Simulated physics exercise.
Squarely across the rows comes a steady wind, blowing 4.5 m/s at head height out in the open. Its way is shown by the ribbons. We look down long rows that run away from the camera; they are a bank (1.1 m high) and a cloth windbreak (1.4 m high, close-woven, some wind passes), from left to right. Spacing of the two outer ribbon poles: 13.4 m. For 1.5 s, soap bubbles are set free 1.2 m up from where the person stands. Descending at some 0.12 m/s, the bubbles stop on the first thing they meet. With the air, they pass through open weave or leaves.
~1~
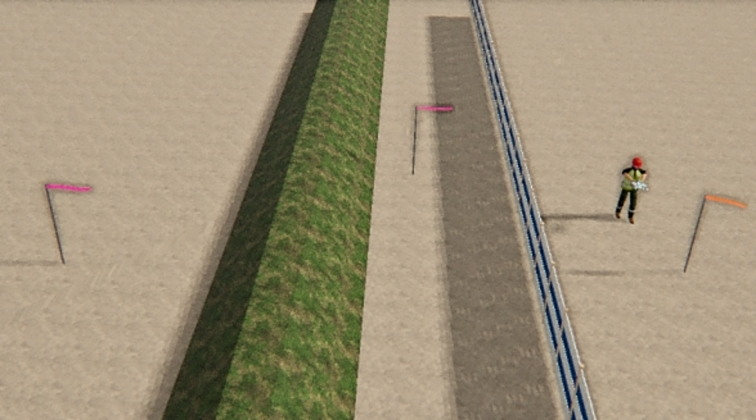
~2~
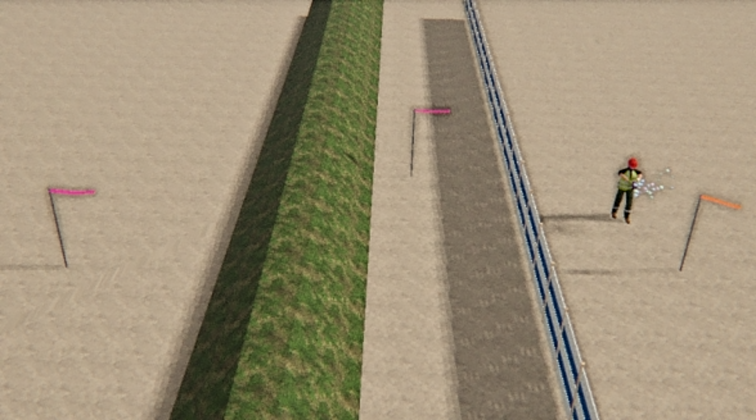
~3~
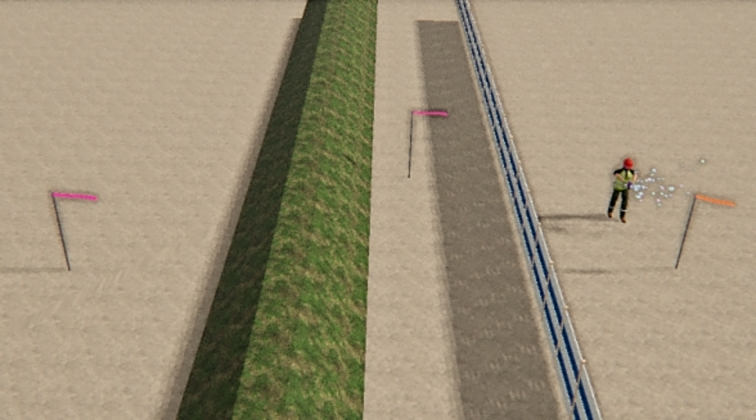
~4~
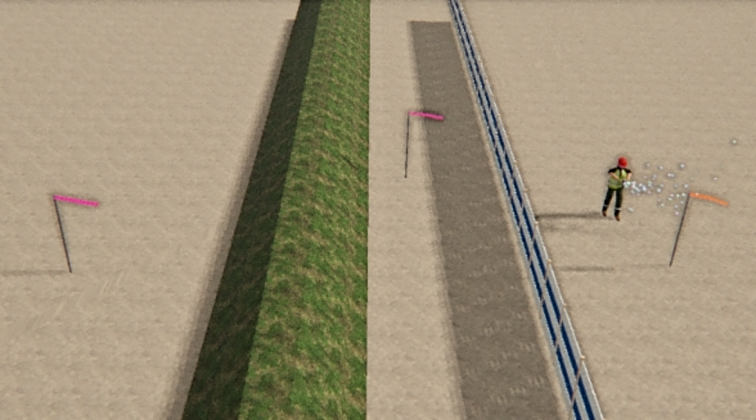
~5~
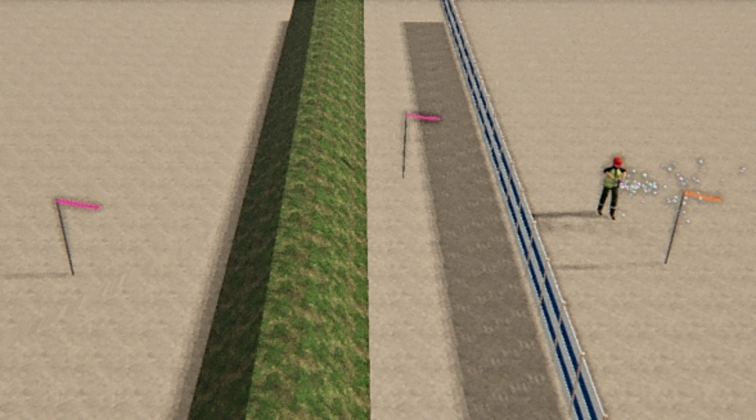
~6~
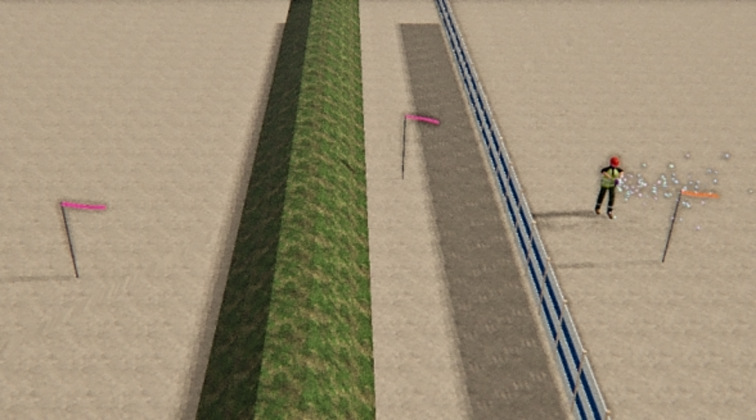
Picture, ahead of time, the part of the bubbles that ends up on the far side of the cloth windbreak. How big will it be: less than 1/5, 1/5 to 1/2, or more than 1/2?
It will be less than 1/5.
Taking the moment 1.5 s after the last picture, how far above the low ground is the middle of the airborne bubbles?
The middle sits roughly 0.8 m above the low ground.
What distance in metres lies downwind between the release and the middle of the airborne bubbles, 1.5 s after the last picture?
About 2.5 m.
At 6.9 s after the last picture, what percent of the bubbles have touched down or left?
60 %.
Then, 1.5 s after the last picture, 95 % is in the air or yet to come; 0 % is beyond the cloth windbreak; the middle of what still flies is 0.9 m above the low ground, near (720, 195).
Then, 3.0 s after the last picture, 78 % is in the air or yet to come; 0 % is beyond the cloth windbreak.
Then, 6.9 s after the last picture, 42 % is in the air or yet to come; 0 % is beyond the cloth windbreak.
Then, 19.0 s after the last picture, 0 % is in the air or yet to come; 0 % is beyond the cloth windbreak.
Then, 44.0 s after the last picture, 0 % is in the air or yet to come; 0 % is beyond the cloth windbreak.
